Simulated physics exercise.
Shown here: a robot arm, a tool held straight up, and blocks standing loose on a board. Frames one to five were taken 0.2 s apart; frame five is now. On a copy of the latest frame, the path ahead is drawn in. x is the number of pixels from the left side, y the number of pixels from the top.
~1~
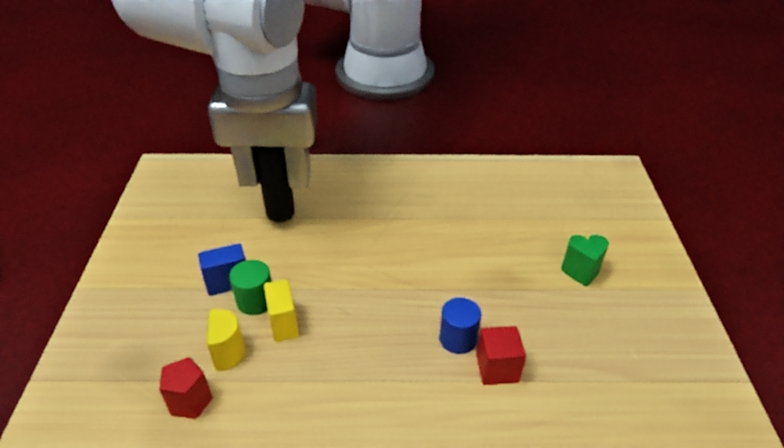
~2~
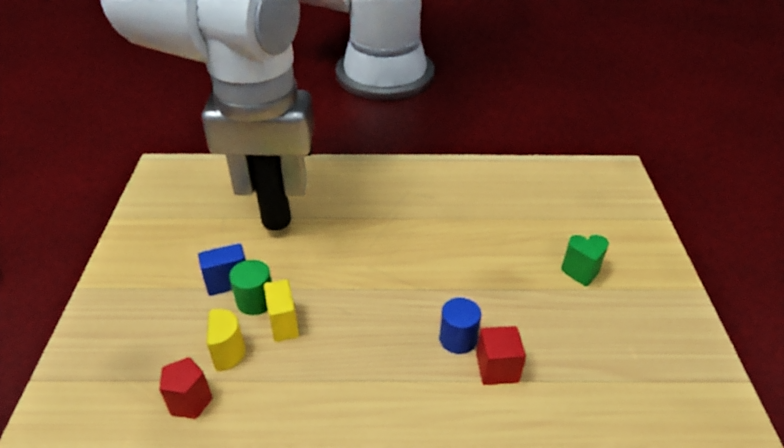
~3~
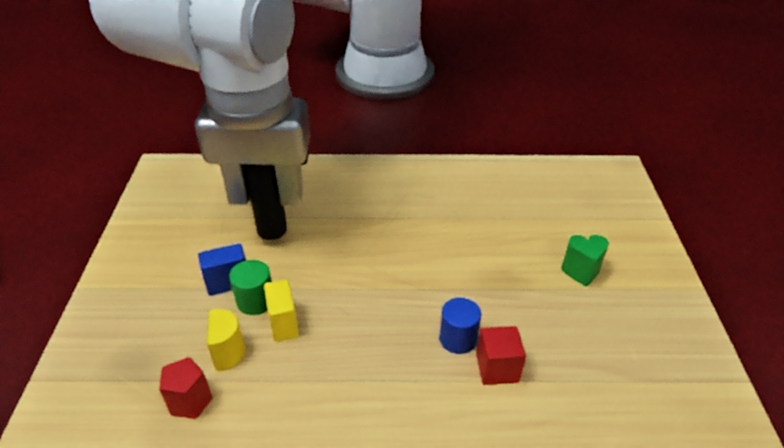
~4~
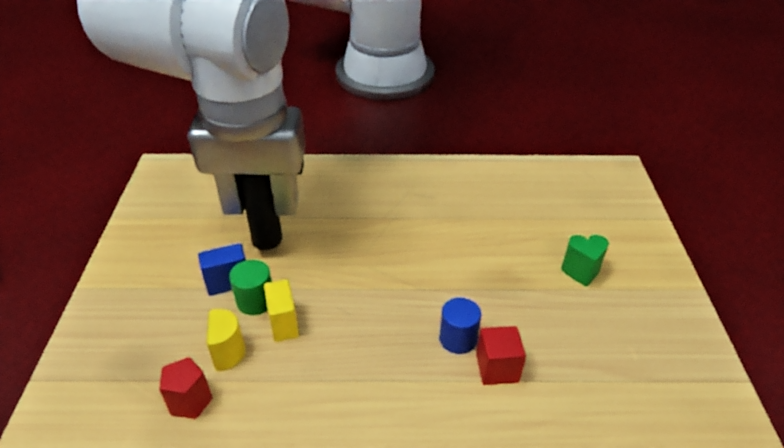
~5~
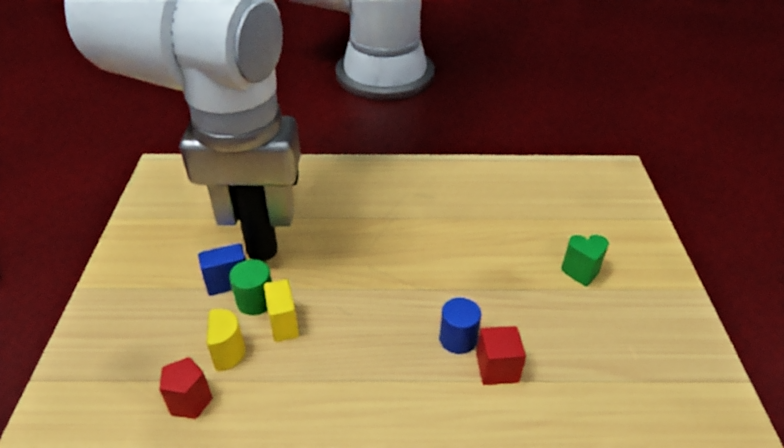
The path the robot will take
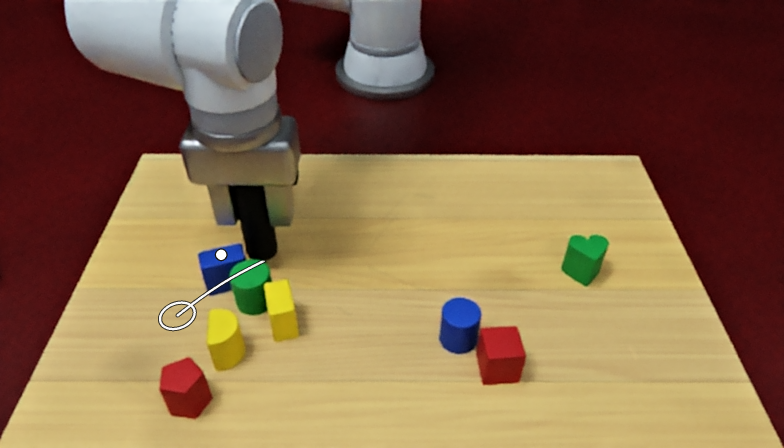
Robot arm slowly moving a black upright tool down and slightly left across a wooden board, nearing motionless blue and green blocks.
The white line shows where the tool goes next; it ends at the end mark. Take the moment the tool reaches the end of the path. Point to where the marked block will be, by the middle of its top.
That would be at about pixel (134, 316).
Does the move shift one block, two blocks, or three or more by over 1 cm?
Blocks displaced: 1.
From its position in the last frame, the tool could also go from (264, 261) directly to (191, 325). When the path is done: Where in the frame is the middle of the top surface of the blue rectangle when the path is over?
Just about (149, 290).
The drawn path runs from (264, 261) via (235, 276) and (206, 294), ending at (177, 316); the dot is on the blue rectangle.
On the path given first. One third of the way, tool (232, 268); blue rectangle (193, 271).
Two thirds of the way, tool (203, 285); blue rectangle (163, 292), turned 15° anticlockwise.
At the end, tool (174, 307); blue rectangle (134, 316), turned 25° anticlockwise; green disc not moved.
